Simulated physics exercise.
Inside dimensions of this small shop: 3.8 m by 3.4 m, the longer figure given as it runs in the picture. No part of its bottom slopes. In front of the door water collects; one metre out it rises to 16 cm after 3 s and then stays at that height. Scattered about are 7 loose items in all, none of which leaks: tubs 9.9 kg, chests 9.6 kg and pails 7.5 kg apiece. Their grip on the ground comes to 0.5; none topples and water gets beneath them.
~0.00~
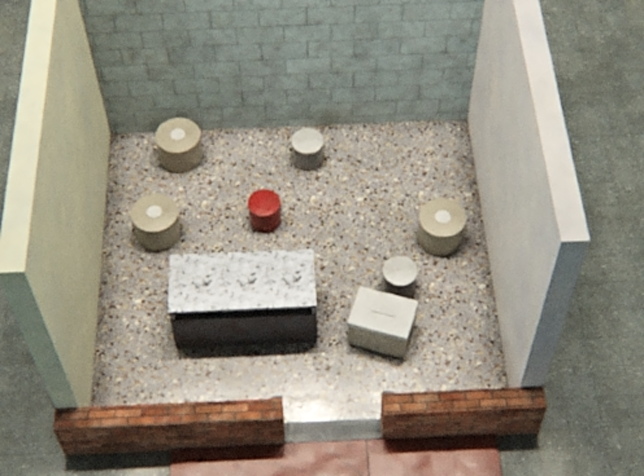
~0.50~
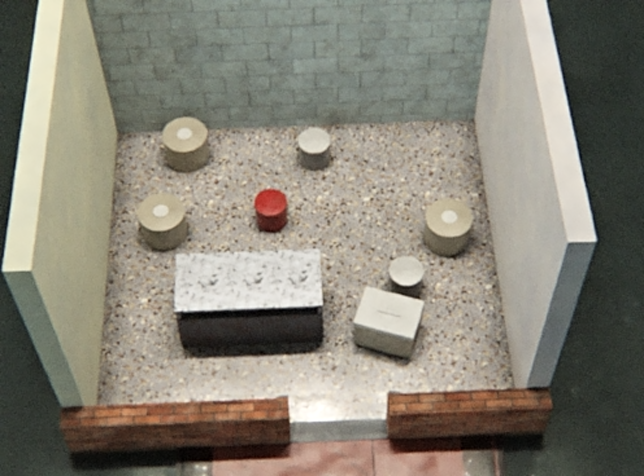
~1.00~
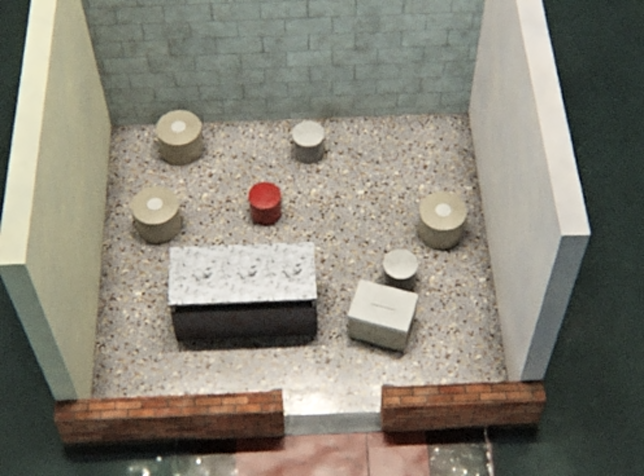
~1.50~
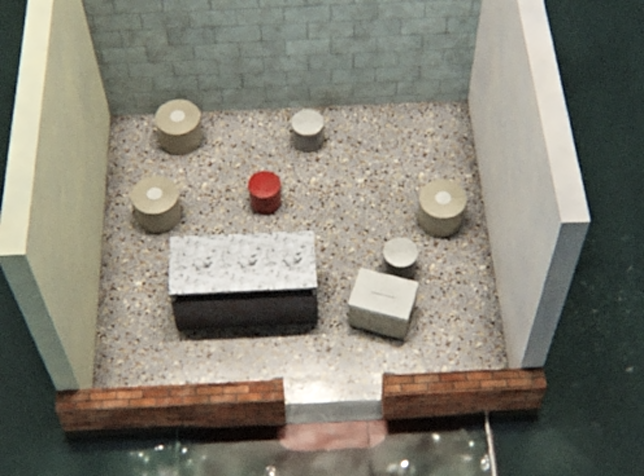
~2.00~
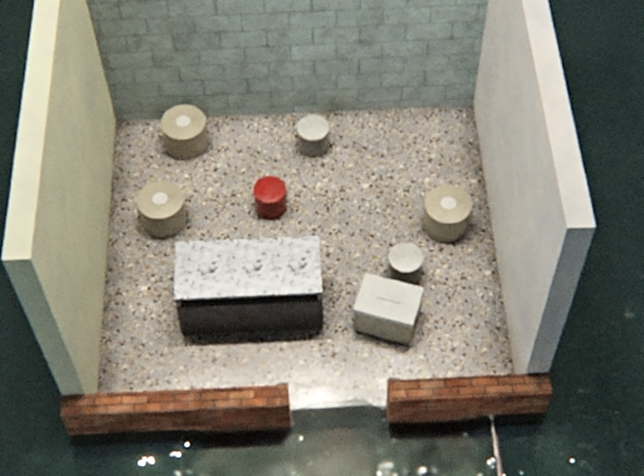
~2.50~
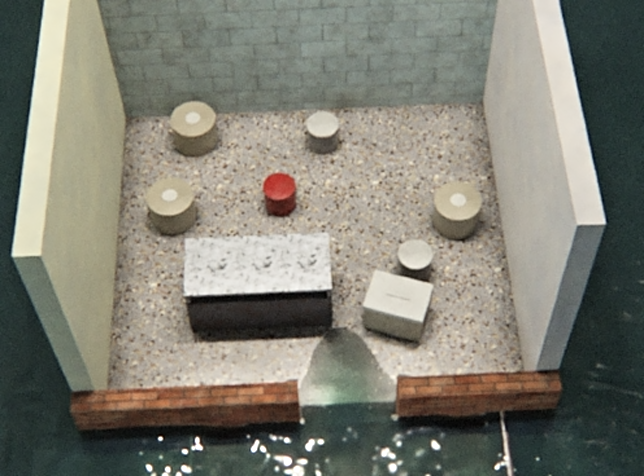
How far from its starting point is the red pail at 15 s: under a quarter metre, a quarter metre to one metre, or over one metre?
Prediction: It more or less keeps its spot.
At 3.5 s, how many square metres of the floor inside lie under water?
The covered patch comes to about 2.0 m2.
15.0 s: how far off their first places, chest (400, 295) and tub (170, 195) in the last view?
First 40 cm, then 50 cm.
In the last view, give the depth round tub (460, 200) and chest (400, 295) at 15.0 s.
First roughly 9 cm, second roughly 8 cm.
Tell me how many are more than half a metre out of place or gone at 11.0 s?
Tally at that time: 0.
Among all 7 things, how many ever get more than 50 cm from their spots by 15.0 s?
The number is 3.
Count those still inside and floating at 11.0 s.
Total: 1.
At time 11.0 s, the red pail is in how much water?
Near 4 cm deep.
After 3.5 s the red pail is near (279, 186), 0.0 m from its start, aground; 0 afloat.
After 6.8 s the red pail is near (279, 186), 0.0 m from its start, aground; 0 afloat.
After 11.0 s the red pail is near (279, 186), 0.0 m from its start, aground; 1 afloat.
After 15.0 s the red pail is near (279, 186), 0.0 m from its start, aground; 5 afloat.
